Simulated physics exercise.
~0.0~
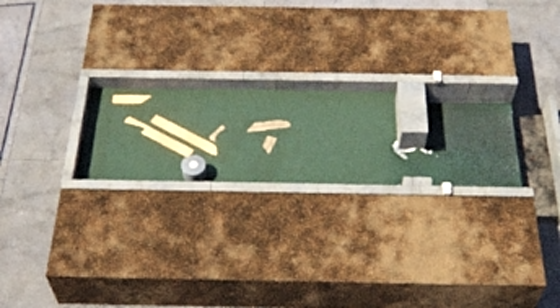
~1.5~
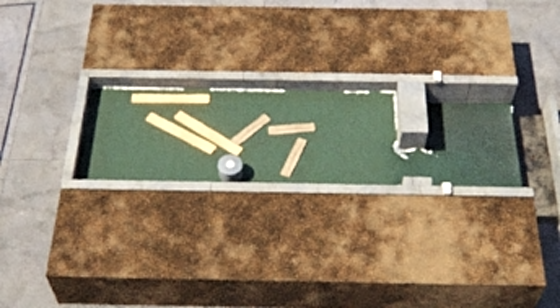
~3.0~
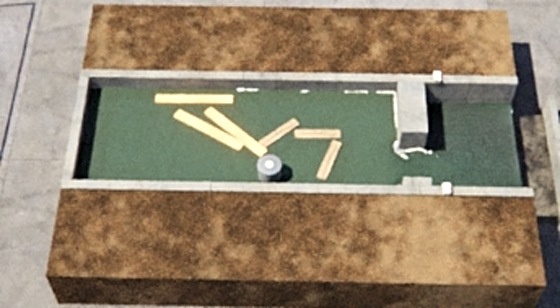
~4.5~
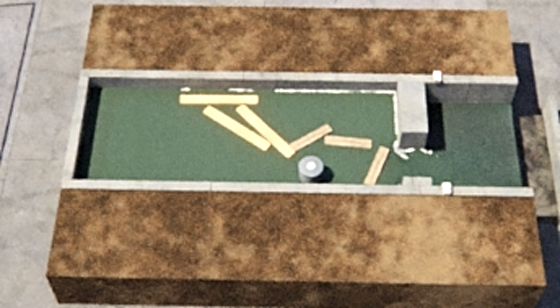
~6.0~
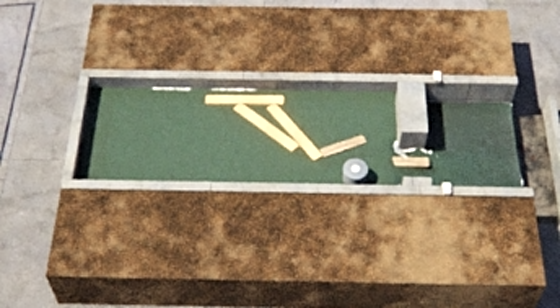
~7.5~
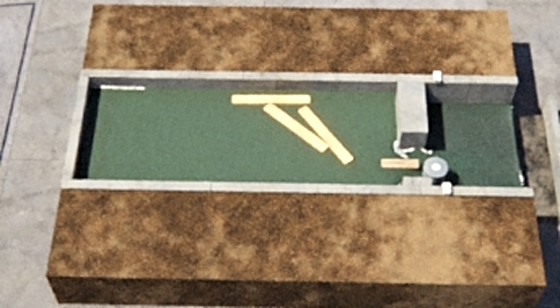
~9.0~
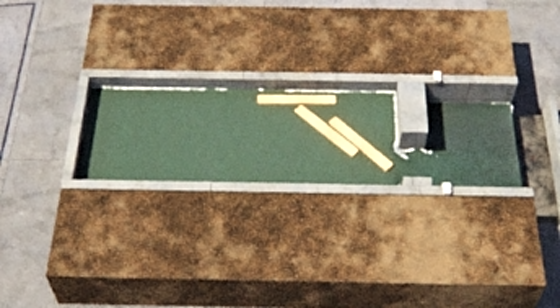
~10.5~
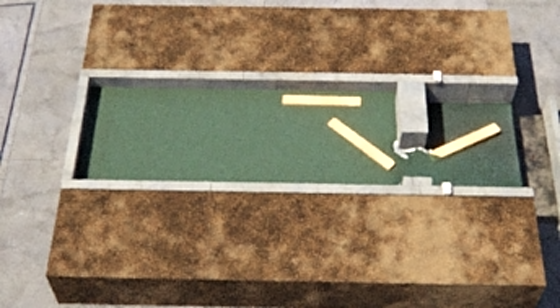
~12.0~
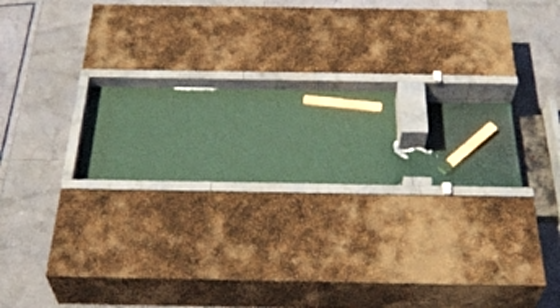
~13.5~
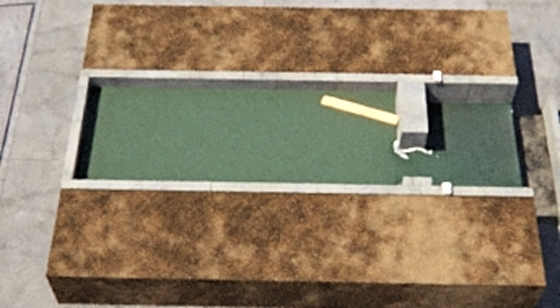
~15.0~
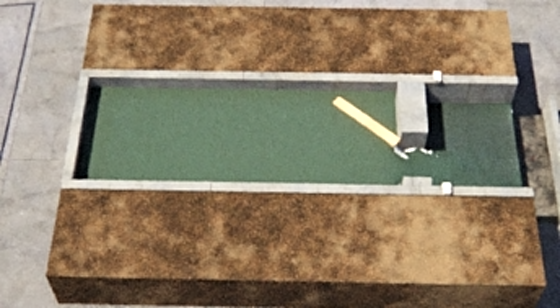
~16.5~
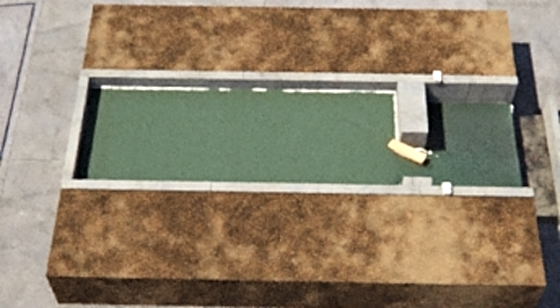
The footage shows planks and a round grey tub drifting right along a green, walled channel between brown banks, slipping through a narrow gap beside a concrete block and disappearing, until one last yellow plank swings against the block and ends tilted at the opening.
